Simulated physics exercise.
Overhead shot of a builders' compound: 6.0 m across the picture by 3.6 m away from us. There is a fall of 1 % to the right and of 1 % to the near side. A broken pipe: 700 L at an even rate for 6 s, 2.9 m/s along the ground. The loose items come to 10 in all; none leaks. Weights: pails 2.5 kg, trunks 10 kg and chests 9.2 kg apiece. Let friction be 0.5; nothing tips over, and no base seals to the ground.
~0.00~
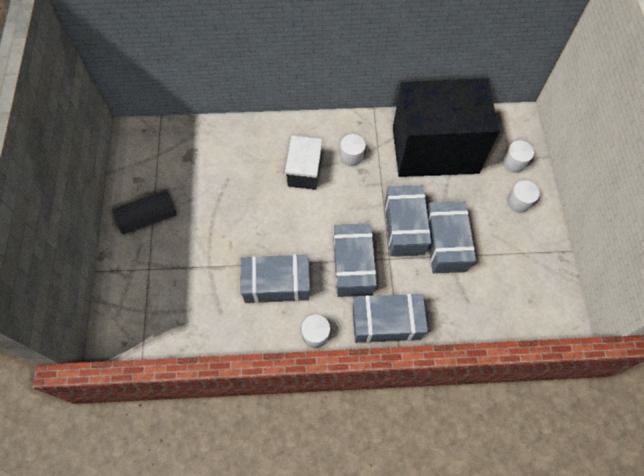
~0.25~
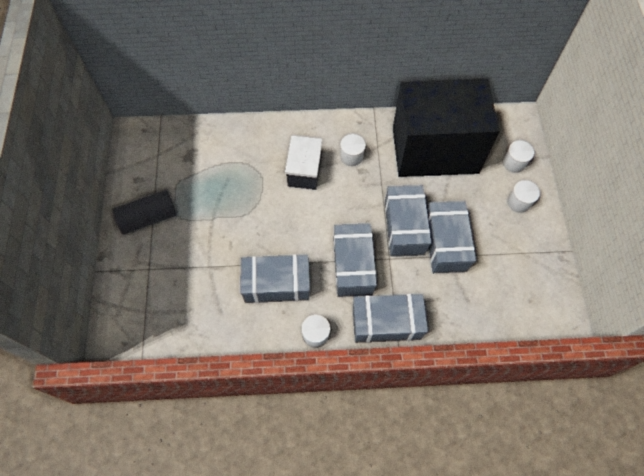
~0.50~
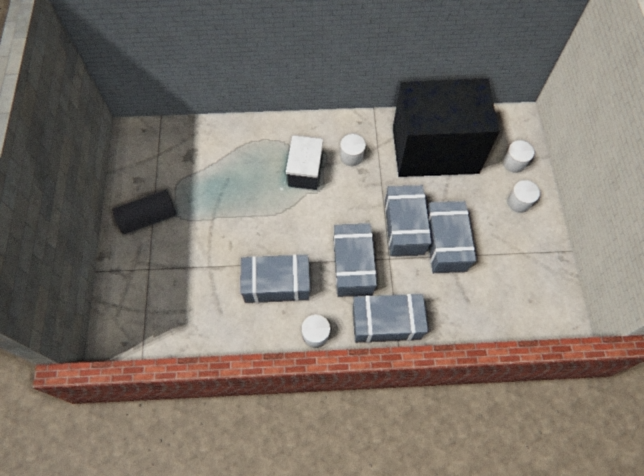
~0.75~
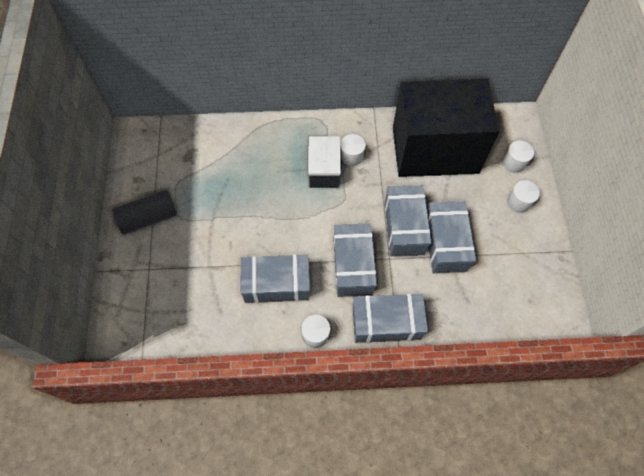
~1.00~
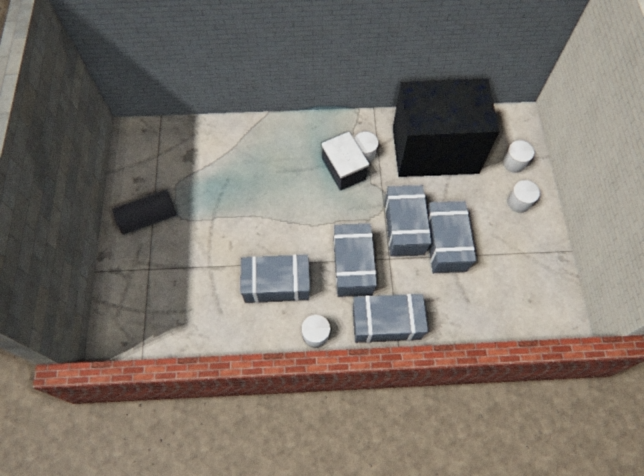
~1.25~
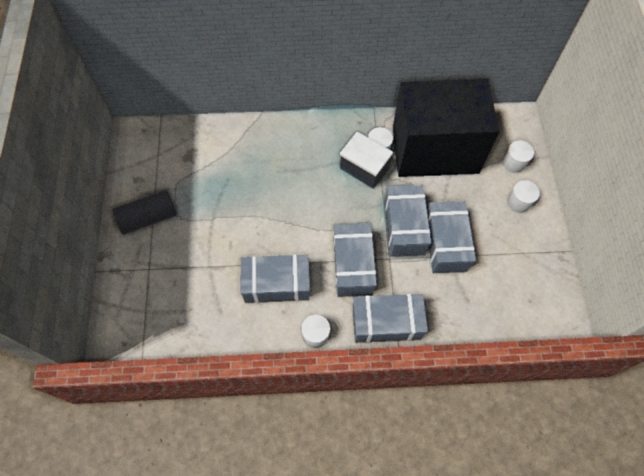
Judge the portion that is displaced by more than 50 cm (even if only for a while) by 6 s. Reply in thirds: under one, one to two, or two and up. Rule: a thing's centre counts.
One to two thirds.
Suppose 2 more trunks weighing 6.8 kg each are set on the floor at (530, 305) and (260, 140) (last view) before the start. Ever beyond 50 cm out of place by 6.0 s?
One by one: Smaller shift, bigger shift.
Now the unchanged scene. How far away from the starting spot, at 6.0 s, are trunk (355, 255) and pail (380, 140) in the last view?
Taking them in the order asked, 0 cm and then 250 cm.
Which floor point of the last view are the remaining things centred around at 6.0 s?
I'd say about (445, 278) in the last view.
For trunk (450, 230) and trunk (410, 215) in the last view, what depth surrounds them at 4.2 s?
Roughly 2 and 4 cm.
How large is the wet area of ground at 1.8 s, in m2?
The covered patch comes to about 5.5 m2.
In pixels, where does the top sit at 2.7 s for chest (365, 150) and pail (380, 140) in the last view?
Around (389, 179) and (384, 110).
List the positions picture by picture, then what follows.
In the first frame, a chest at (304, 155) rests on the ground; a pail at (353, 144), on the bottom; 0.0 m2 under water; 0 of 10 have shifted.
In the second frame, a chest at (304, 155), on the bottom; a pail at (353, 144), on the bottom; 0.7 m2 under water; 0 of 10 have shifted.
In the third frame, a chest at (304, 155) rests on the ground; a pail at (353, 144), on the bottom; 1.4 m2 under water; 0 of 10 have shifted.
In the fourth frame, a chest at (324, 154), on the bottom, 26 cm from its start; a pail at (353, 144) rests on the ground; 2.1 m2 under water; 1 of 10 have shifted.
In the fifth frame, a chest at (345, 153), on the bottom, 53 cm from its start; a pail at (366, 142), on the bottom, 17 cm from its start; water covers 3.2 m2; 2 of 10 have shifted.
In the sixth frame, a chest at (366, 152), on the bottom, 81 cm from its start; a pail at (380, 138), on the bottom, 38 cm from its start; water covers 4.0 m2; 2 of 10 have shifted.
After 1.8 s 1 of 10 are over 50 cm from their spots; 2 afloat.
After 2.7 s 2 of 10 are over 50 cm from their spots; 2 afloat.
After 4.2 s 5 of 10 are over 50 cm from their spots; 4 afloat.
After 6.0 s 5 of 10 are over 50 cm from their spots, and 5 have been at some point; 6 afloat.
